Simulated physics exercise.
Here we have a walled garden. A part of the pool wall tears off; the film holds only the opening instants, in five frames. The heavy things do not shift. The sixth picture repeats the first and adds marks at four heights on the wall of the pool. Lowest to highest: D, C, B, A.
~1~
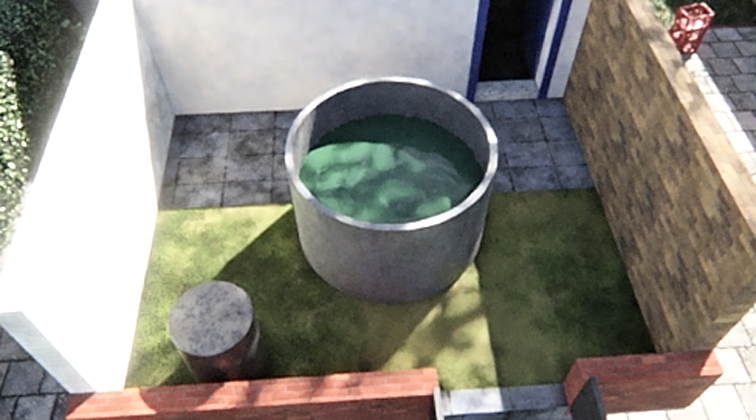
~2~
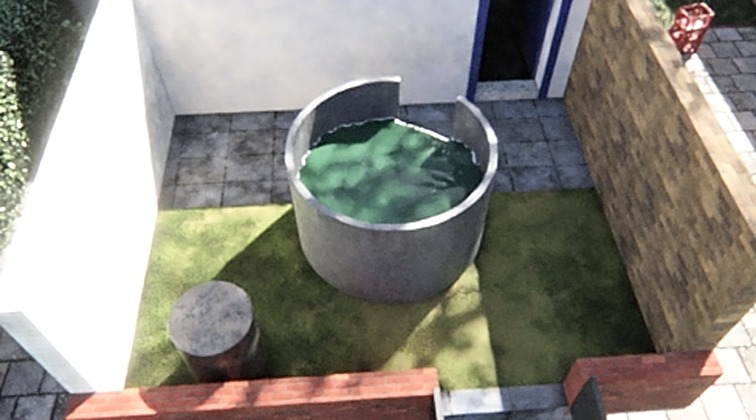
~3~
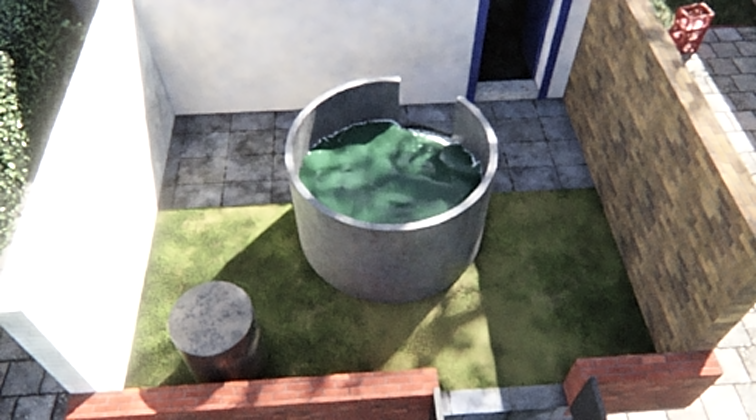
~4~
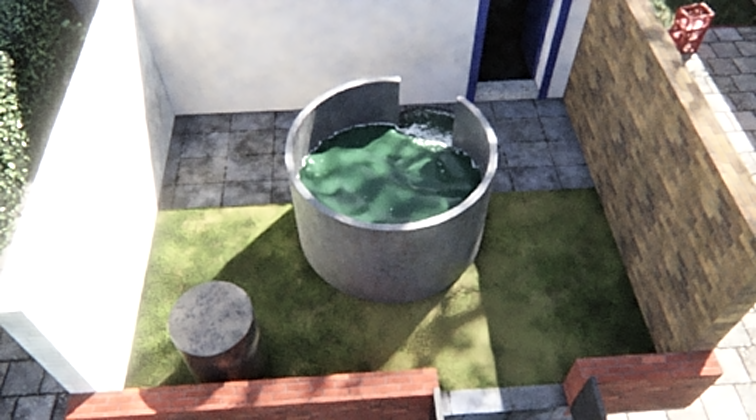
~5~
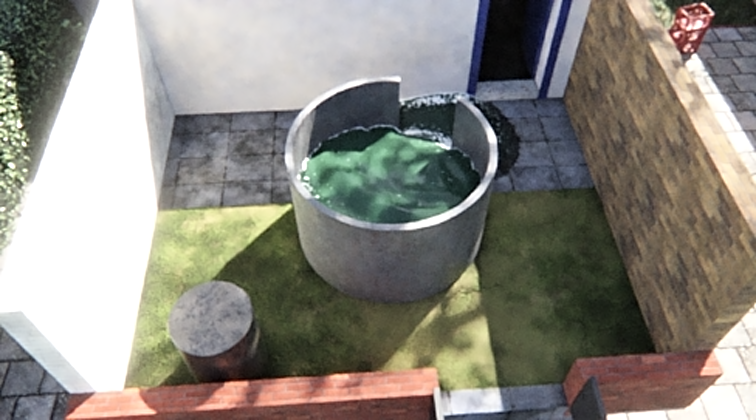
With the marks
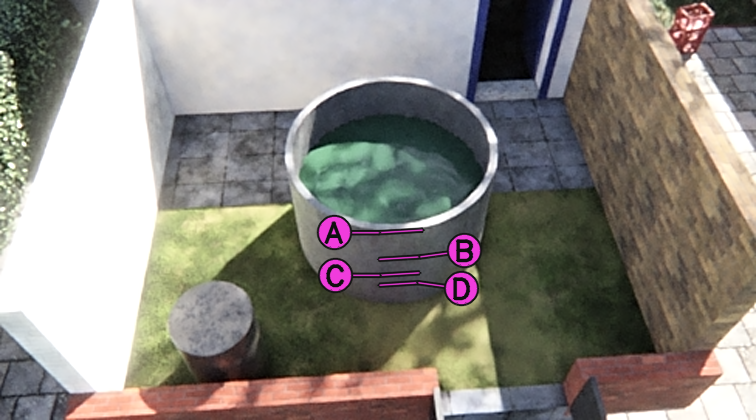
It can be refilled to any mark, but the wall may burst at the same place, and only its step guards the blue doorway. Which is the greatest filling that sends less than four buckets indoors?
That is level D.
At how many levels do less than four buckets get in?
One.
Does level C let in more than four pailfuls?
Yes, it does.
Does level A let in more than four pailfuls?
Yes, it does.
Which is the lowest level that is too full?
The answer is C.
In magenta, A at (400, 231); B at (399, 258); C at (399, 274); D at (399, 283); from the bottom up D, C, B, A.
With A, dozens of bucketfuls pour in.
With B, dozens of bucketfuls pour in.
With C, about 8 bucketfuls get in.
With D, a splash gets over, under a bucket.
